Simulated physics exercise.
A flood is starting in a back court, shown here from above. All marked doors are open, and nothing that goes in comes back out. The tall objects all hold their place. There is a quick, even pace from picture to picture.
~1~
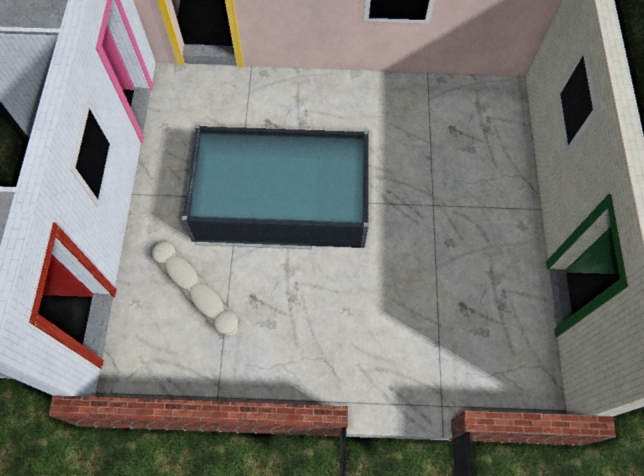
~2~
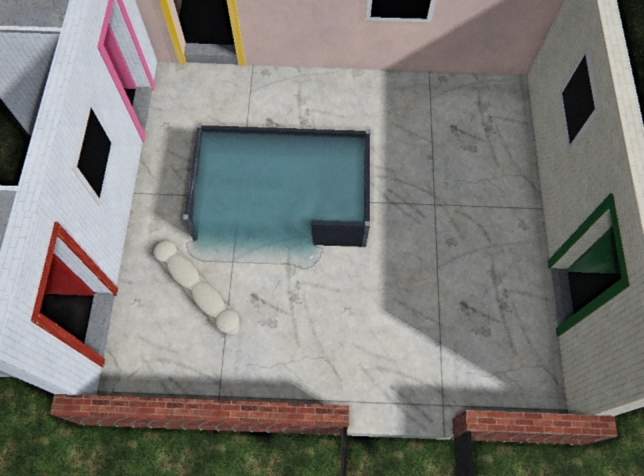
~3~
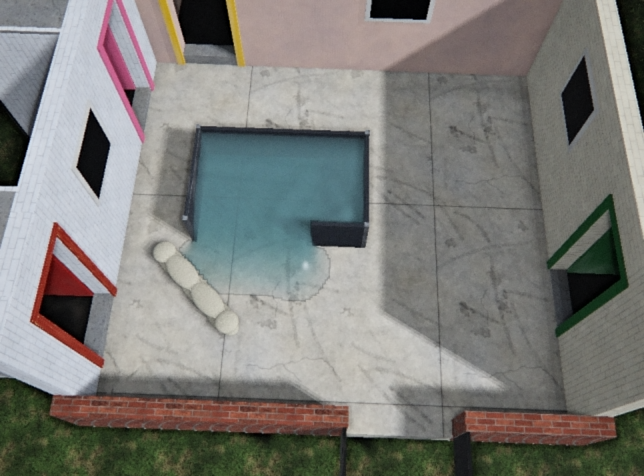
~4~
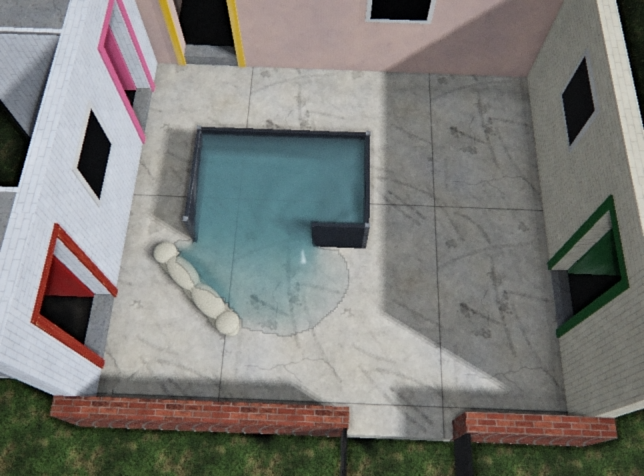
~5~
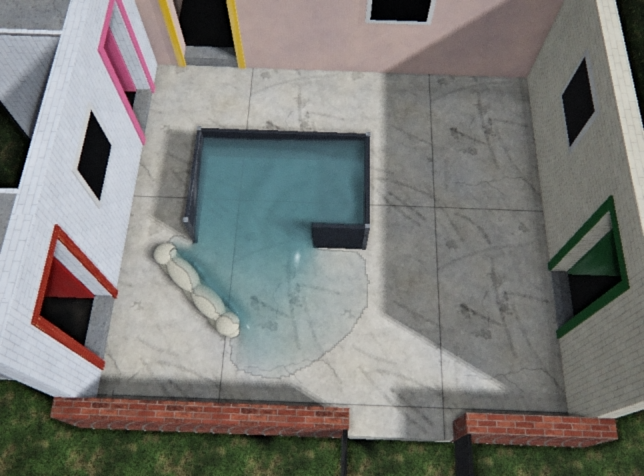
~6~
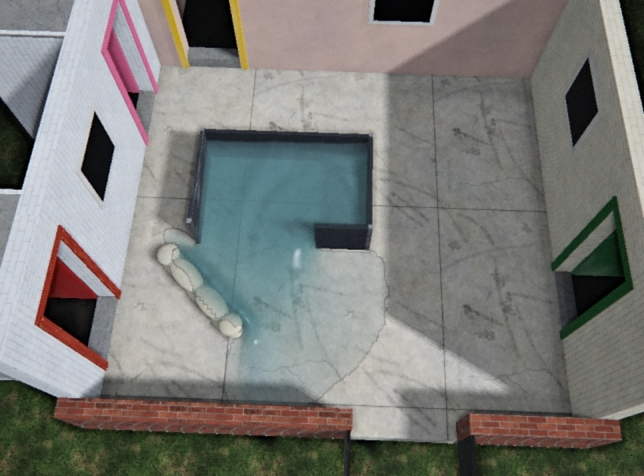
In a paved courtyard seen from above, a dark rectangular tank stands full of blue-green water. Part of its near side opens, and water pours onto the pale floor. The sheet spreads past the lumpy pale barrier at left, widening toward the low brick wall while everything else stays still.
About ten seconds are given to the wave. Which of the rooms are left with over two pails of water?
Red door: Two buckets at most; green door: Above two buckets; pink door: Two buckets at most; yellow door: Two buckets at most.
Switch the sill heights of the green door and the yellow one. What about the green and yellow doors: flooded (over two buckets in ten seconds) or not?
Result: Green door comes in below; yellow door ends up above the limit.
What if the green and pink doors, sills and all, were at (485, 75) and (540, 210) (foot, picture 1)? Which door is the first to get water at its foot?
The red door.
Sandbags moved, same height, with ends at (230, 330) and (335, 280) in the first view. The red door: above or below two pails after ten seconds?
The red door exceeds it.
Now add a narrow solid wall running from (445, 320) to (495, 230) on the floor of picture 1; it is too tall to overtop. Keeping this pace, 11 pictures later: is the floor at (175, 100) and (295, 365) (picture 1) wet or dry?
As listed: Dry, awash.
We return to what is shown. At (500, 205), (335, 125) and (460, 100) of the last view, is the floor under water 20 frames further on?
Result, in the order given: Not wetted / not wetted / not wetted.
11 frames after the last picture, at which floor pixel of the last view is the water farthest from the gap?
At roughly (561, 425).
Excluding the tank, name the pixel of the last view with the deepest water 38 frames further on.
I'd say near (520, 424).
A moment on, water covers 25 % of the floor; the red door not reached, the green door not reached, the pink door not reached, the yellow door not reached.
Next, water covers 40 % of the floor; the red door wet at the sill, nothing in, the green door not reached, the pink door not reached, the yellow door not reached.
Then, water covers 55 % of the floor; the red door wet at the sill, nothing in, the green door under two buckets in, the pink door wet at the sill, nothing in, the yellow door wet at the sill, nothing in.
Later, water covers 80 % of the floor; the red door under two buckets in, the green door over two buckets in, the pink door wet at the sill, nothing in, the yellow door wet at the sill, nothing in.
In the end, water covers 95 % of the floor; the red door under two buckets in, the green door far over two buckets in, the pink door wet at the sill, nothing in, the yellow door wet at the sill, nothing in.
